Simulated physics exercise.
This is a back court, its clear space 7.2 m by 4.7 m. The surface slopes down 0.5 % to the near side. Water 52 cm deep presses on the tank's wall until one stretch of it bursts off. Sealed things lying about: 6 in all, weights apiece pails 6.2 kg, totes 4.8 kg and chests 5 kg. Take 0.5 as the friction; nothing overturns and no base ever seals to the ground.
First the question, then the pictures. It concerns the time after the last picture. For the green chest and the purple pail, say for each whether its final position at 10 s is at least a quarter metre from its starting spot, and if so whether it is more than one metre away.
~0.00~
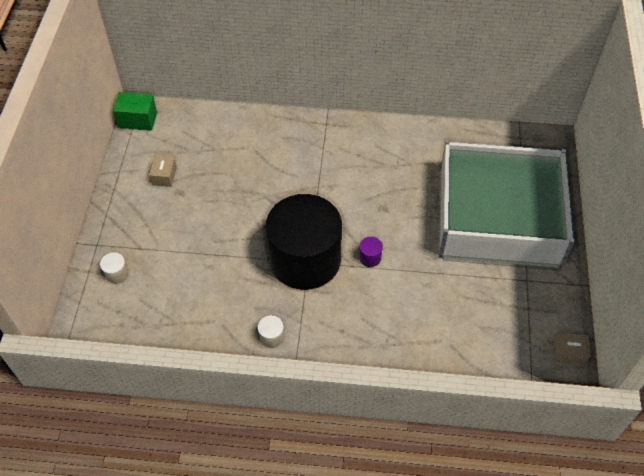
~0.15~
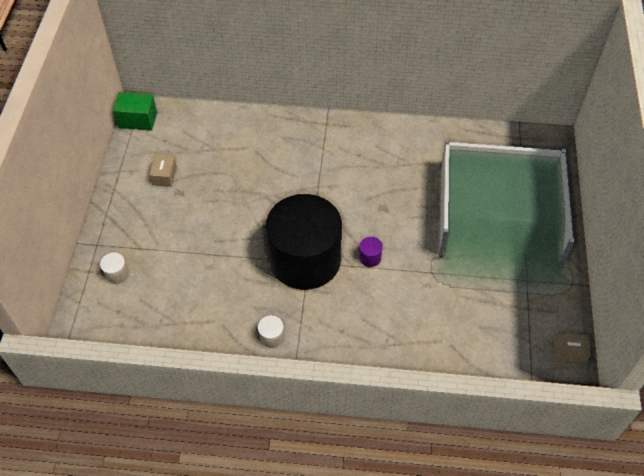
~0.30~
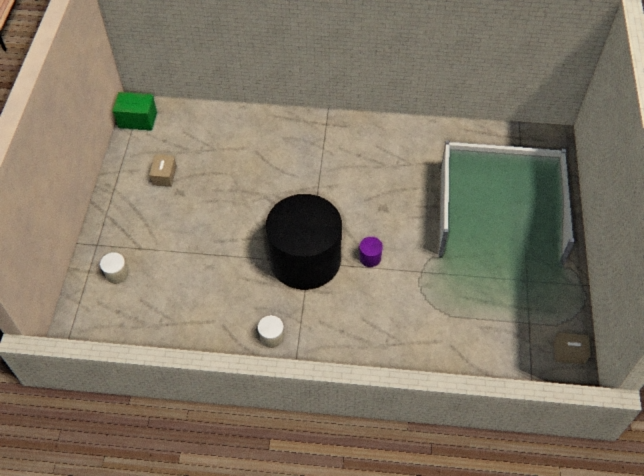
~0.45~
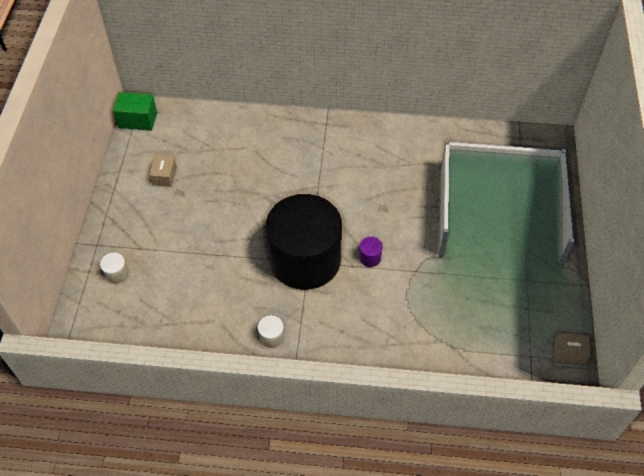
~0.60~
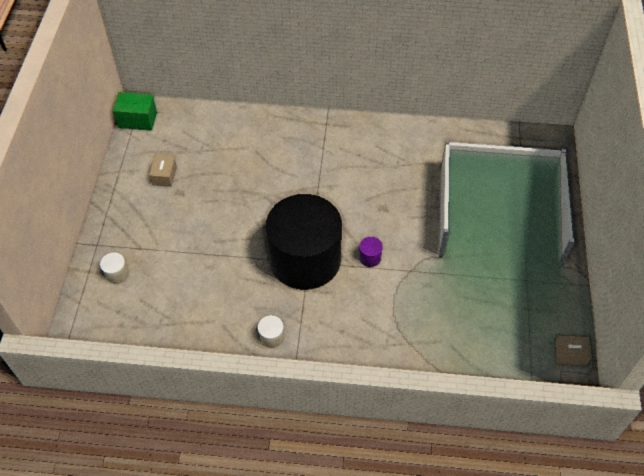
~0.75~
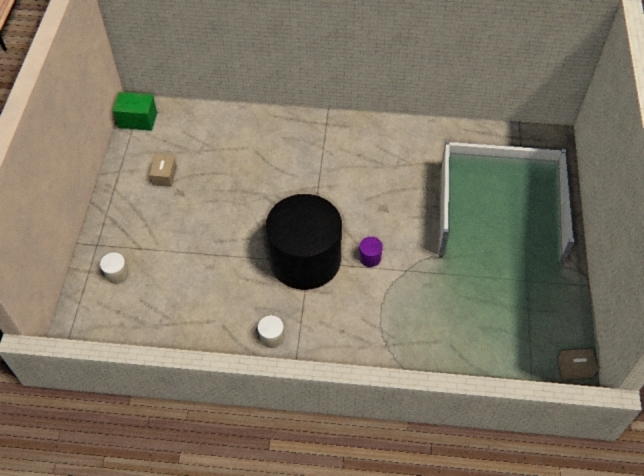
Green chest - yes, beyond one metre. Purple pail - yes, but not past one metre.
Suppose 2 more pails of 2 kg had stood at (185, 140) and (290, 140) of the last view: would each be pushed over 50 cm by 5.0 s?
So that's behind the line and then behind the line.
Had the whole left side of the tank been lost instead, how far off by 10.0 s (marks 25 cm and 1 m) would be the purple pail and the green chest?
Log: Purple pail large displacement; green chest large displacement.
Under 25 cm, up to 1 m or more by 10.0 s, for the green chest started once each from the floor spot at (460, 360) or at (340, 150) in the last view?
Spot one - it is swept away; spot two - it barely budges.
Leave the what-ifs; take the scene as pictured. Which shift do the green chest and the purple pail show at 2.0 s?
0 and 0 cm or so by then.
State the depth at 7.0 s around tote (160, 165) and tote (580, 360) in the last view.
I'd estimate 3 cm for the first and 6 cm for the second.
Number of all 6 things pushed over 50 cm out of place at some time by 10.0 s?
5 in all.
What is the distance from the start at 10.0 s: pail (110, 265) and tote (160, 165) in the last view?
First 80 cm, then 50 cm.
After 2.0 s the green chest is near (133, 103), 0.0 m from its start, aground; the purple pail is near (371, 246), 0.0 m from its start, aground; 1 afloat.
After 4.5 s the green chest is near (133, 103), 0.0 m from its start, aground; the purple pail is near (368, 231), 0.3 m from its start, aground; 1 afloat.
After 7.0 s the green chest is near (150, 86), 0.4 m from its start, afloat; the purple pail is near (370, 216), 0.5 m from its start, aground; 2 afloat.
After 10.0 s the green chest is near (275, 114), 2.2 m from its start, afloat; the purple pail is near (370, 216), 0.5 m from its start, aground; 3 afloat.
